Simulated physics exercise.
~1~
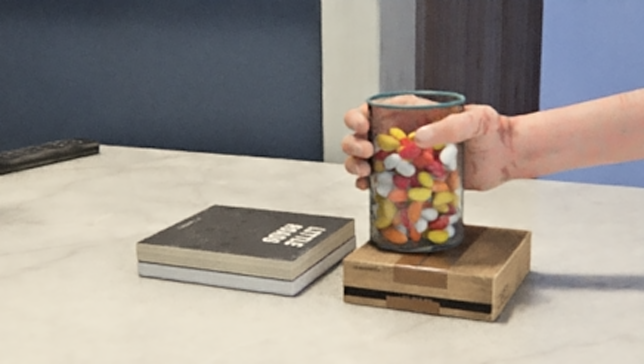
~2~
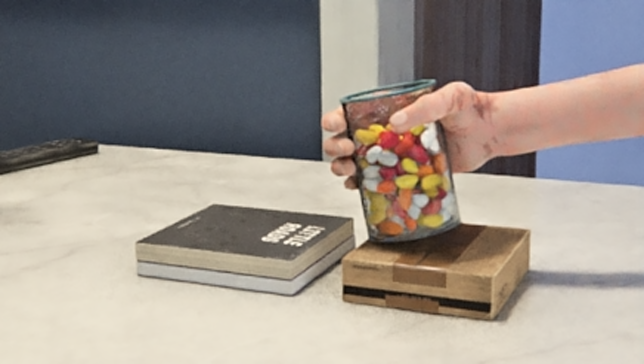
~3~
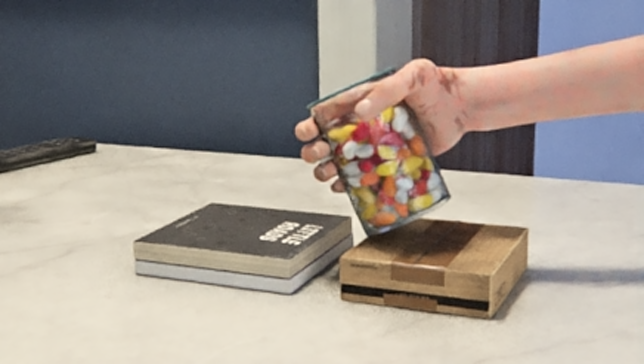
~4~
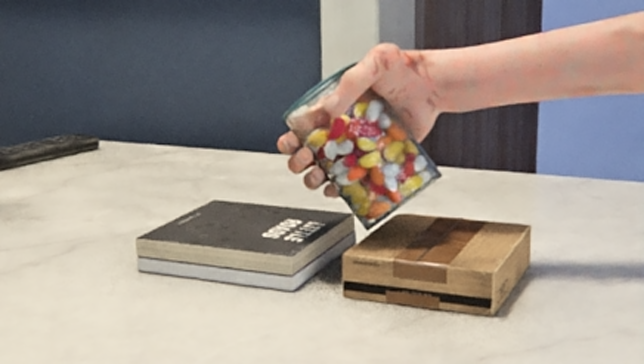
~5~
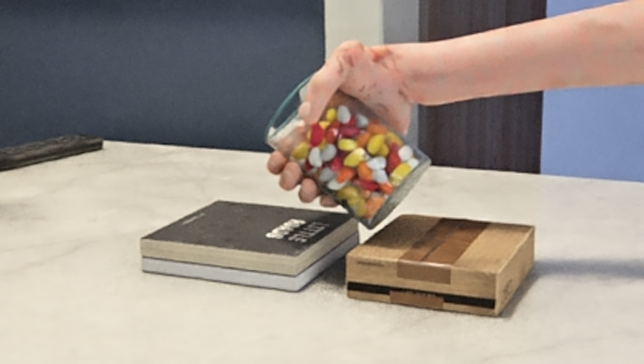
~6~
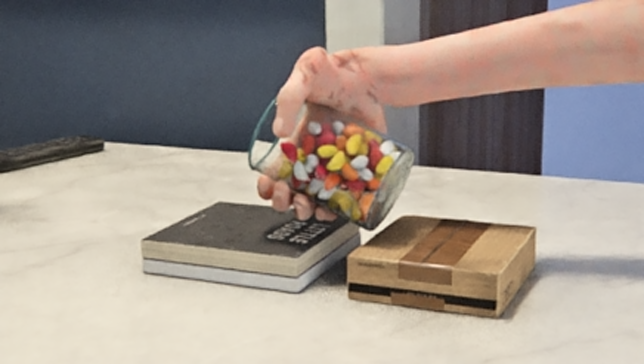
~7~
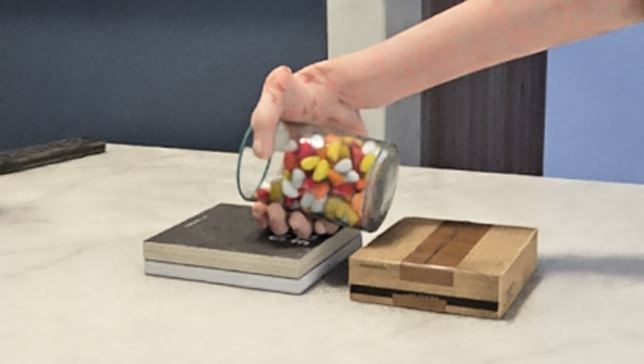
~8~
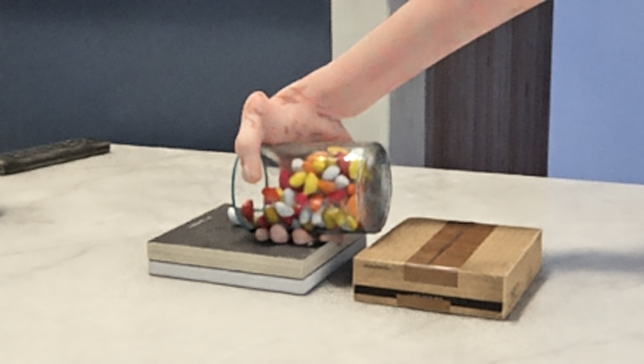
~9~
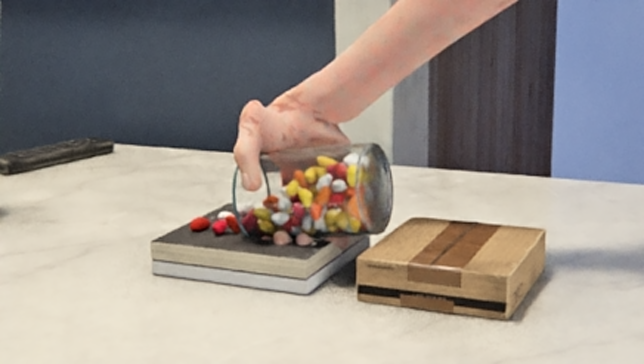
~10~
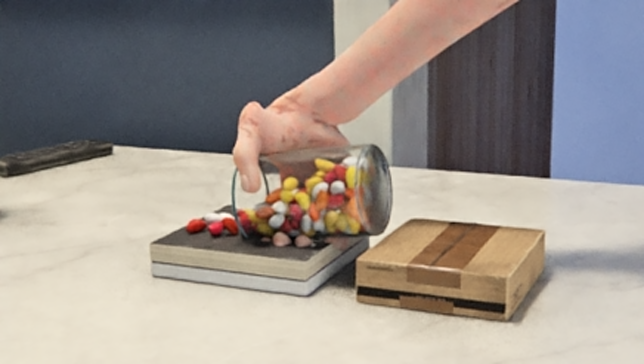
On a pale marble countertop, a hand lifted a glass of colourful jelly beans off a small cardboard box, tipped it leftward and laid it on its side against two stacked books, where a few beans spilled onto the top cover while most stayed inside.
